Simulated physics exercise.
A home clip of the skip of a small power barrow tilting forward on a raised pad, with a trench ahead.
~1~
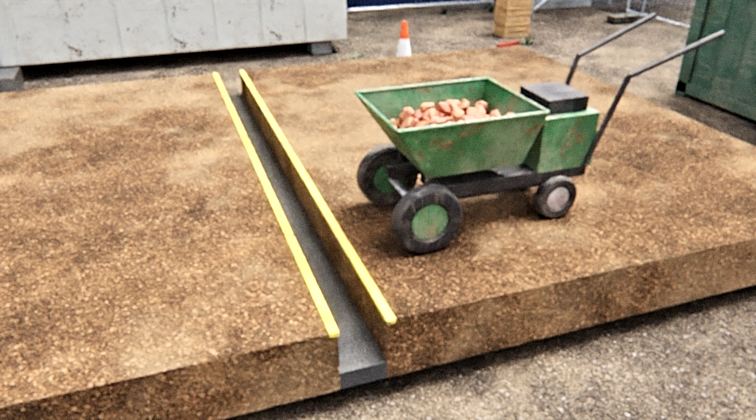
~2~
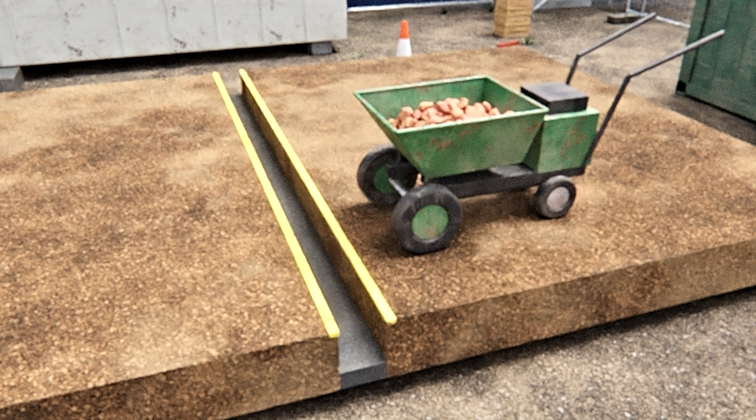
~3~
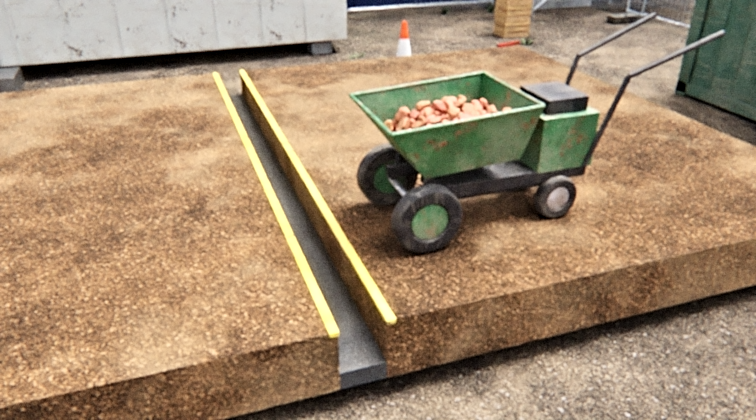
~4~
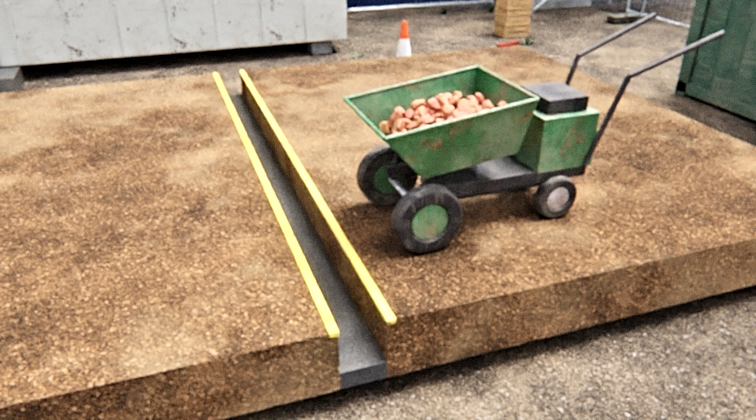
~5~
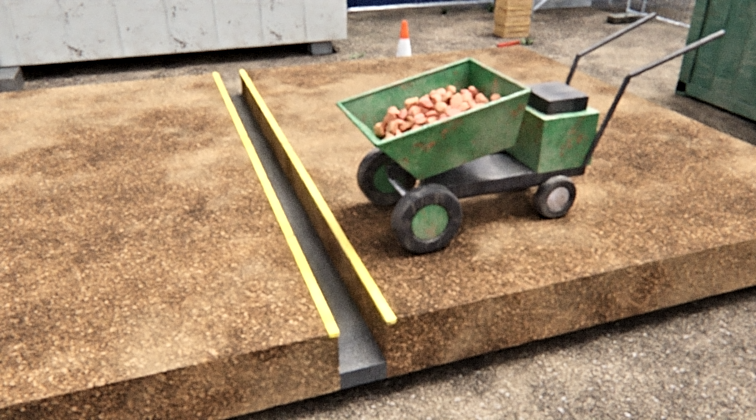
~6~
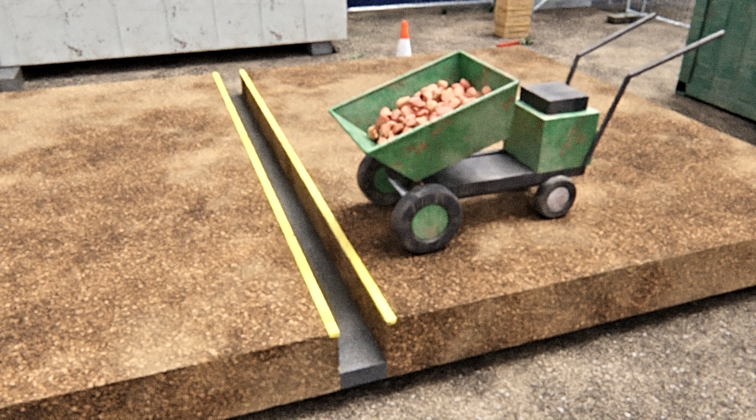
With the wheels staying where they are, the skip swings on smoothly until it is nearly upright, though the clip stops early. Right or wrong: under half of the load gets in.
Right.
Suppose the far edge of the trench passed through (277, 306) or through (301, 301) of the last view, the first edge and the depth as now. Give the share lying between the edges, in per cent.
First some 100, then 80 per cent.
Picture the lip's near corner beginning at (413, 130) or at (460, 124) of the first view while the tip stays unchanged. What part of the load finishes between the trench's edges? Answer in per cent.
The first stopping place yields 80 % and the other yields 50 %.
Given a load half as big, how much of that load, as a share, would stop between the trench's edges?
About 60 %.
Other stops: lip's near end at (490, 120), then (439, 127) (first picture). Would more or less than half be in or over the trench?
Respectively: A smaller portion, the bigger portion.
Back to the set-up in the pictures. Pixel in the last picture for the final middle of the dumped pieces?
Last view, centre at rest - approx. (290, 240).
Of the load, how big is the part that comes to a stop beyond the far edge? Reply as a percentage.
It works out to roughly 45 percent.
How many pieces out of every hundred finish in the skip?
I'd say around 20 per cent.
Soon after the last picture, skip tipped steeply; all in the skip.
A little later, skip tipped right over; most in the skip; a stray few in or heaped over the trench; a small part beyond it.
Later still, skip tipped right over; about a quarter in the skip; about a quarter in or heaped over the trench; about half beyond it.
By the end, skip tipped right over; about a quarter in the skip; about a third in or heaped over the trench; about half beyond it.
